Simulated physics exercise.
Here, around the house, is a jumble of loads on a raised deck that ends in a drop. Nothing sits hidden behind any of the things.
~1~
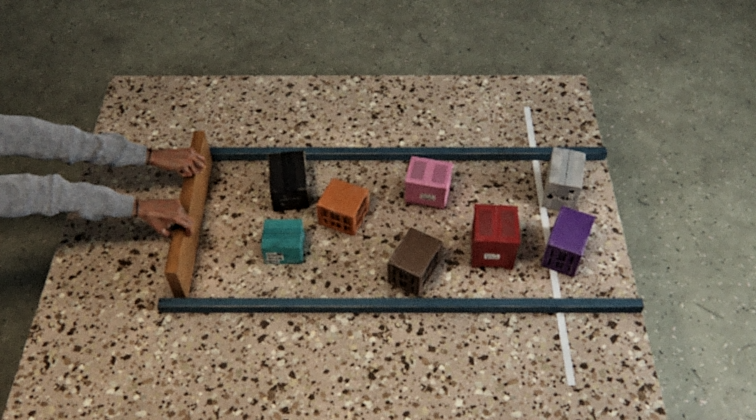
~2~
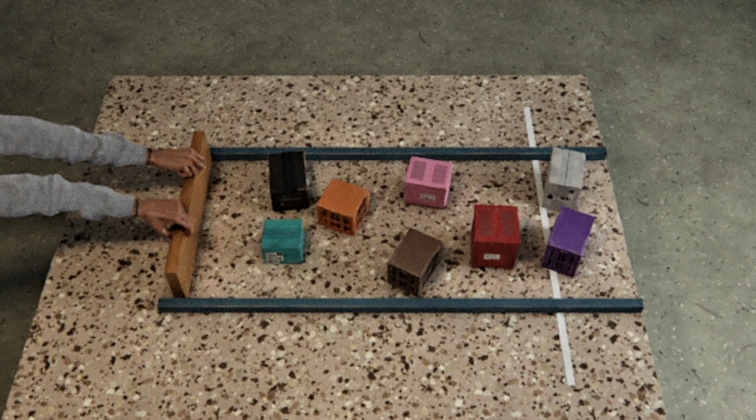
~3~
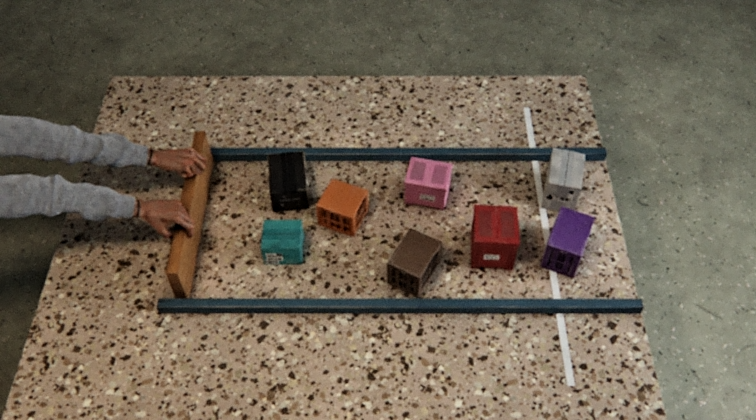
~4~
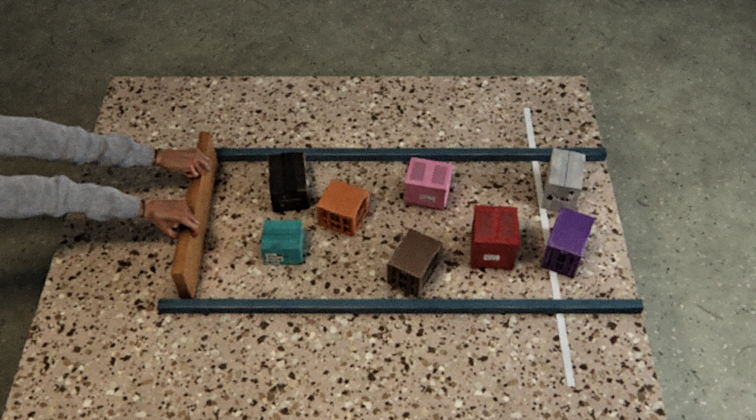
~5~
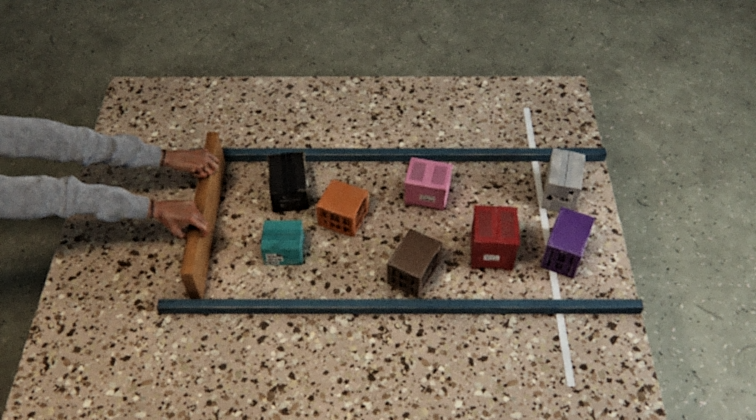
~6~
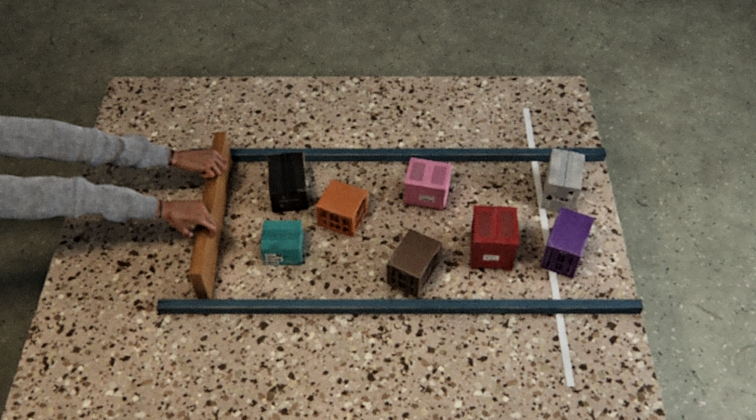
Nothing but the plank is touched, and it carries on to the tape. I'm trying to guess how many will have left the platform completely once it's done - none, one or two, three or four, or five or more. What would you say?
I would say one or two leave it.
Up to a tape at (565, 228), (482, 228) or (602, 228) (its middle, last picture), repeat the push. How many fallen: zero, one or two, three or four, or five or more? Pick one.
Taking the three places in turn: Three or four, none at all, more than four.
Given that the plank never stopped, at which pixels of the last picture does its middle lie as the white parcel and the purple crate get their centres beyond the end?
Near (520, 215) in the first case, near (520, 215) in the other.
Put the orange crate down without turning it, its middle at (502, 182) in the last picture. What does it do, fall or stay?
Result: The orange crate ends up off.
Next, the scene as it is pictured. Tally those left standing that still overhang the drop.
Things overhanging at the end: 2.
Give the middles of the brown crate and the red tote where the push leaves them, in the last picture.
The brown crate comes to rest at (582, 280), and the red tote comes to rest at (623, 248).
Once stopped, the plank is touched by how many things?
Contact count: 3.
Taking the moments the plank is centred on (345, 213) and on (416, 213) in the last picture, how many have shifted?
First position 3; second position 6.
Soon after, none off yet; white parcel at rest near (563, 181); purple crate at rest near (567, 243); red tote at rest near (493, 238).
Then, none off yet; white parcel at rest near (563, 181); purple crate at rest near (567, 243); red tote moving near (496, 236).
Further on, none off yet; white parcel moved a little near (577, 181); purple crate moved about its own width near (599, 253); red tote moved about its own width near (557, 248).
By the end, the number that fall off is one or two; fallen, purple crate and white parcel.
